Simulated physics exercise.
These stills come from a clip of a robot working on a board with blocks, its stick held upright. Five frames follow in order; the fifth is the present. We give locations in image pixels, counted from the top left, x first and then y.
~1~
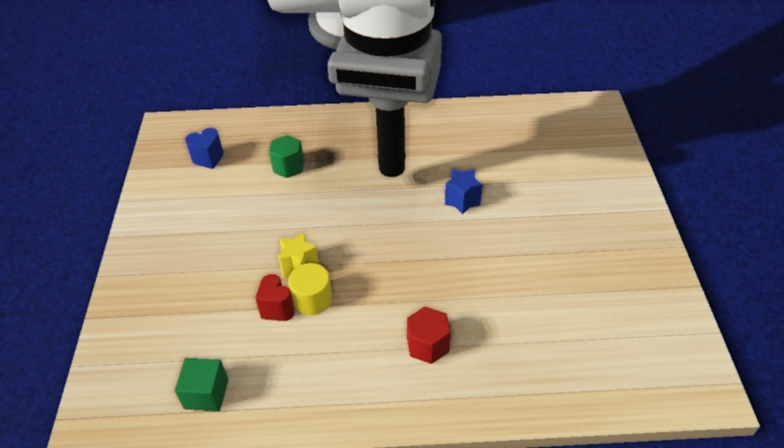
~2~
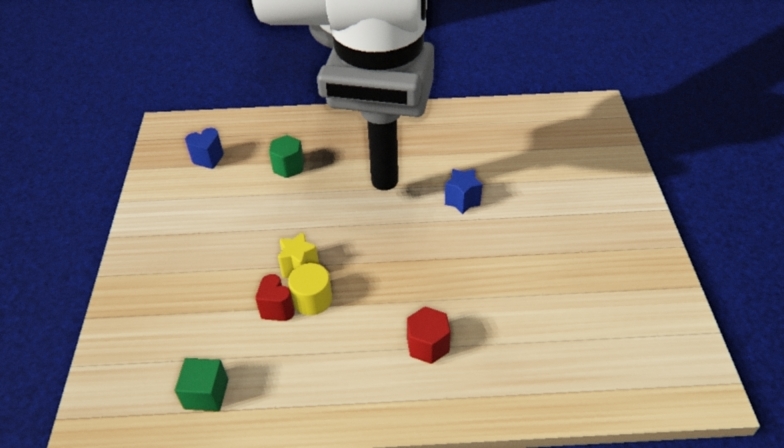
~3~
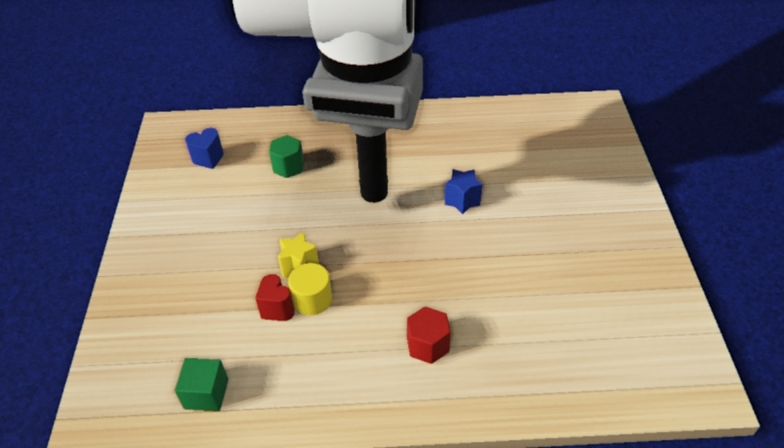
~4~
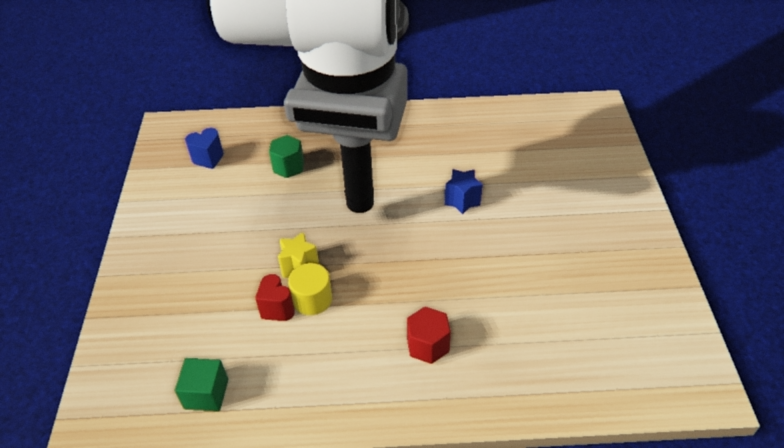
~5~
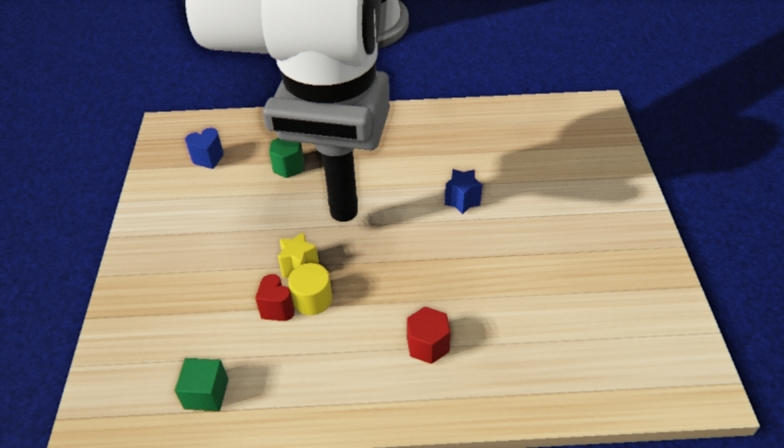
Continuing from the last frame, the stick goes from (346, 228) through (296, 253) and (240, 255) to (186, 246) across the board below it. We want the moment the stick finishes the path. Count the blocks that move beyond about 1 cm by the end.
It displaces one.
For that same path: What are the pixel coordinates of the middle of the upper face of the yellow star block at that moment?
Its top middle: (277, 258).
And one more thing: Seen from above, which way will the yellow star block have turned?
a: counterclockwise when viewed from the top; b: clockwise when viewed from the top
The correct letter is a.
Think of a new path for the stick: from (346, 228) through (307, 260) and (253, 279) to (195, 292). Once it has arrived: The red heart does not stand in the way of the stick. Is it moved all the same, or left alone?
The result: It moves.
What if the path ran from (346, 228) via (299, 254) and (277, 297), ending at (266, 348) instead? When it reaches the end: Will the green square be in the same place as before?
Yes, I think so.
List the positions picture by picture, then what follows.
In the first picture, stick tip (392, 169); block tops, yellow star block (296, 247); yellow round block (309, 278).
In the second picture, stick (385, 182); blocks unchanged.
In the third picture, stick (374, 194); blocks unchanged.
In the fourth picture, stick (360, 204); blocks unchanged.
In the fifth picture, stick (344, 213); yellow star block (296, 247); yellow round block (309, 278).
The first path, step by step. One third of the way, stick (293, 237); yellow star block (285, 255), turned 40° anticlockwise.
Two thirds of the way, stick (234, 240); yellow star block (277, 258), turned 70° anticlockwise.
At the end, stick (181, 231); yellow star block (277, 258), turned 70° anticlockwise; yellow round block in place.
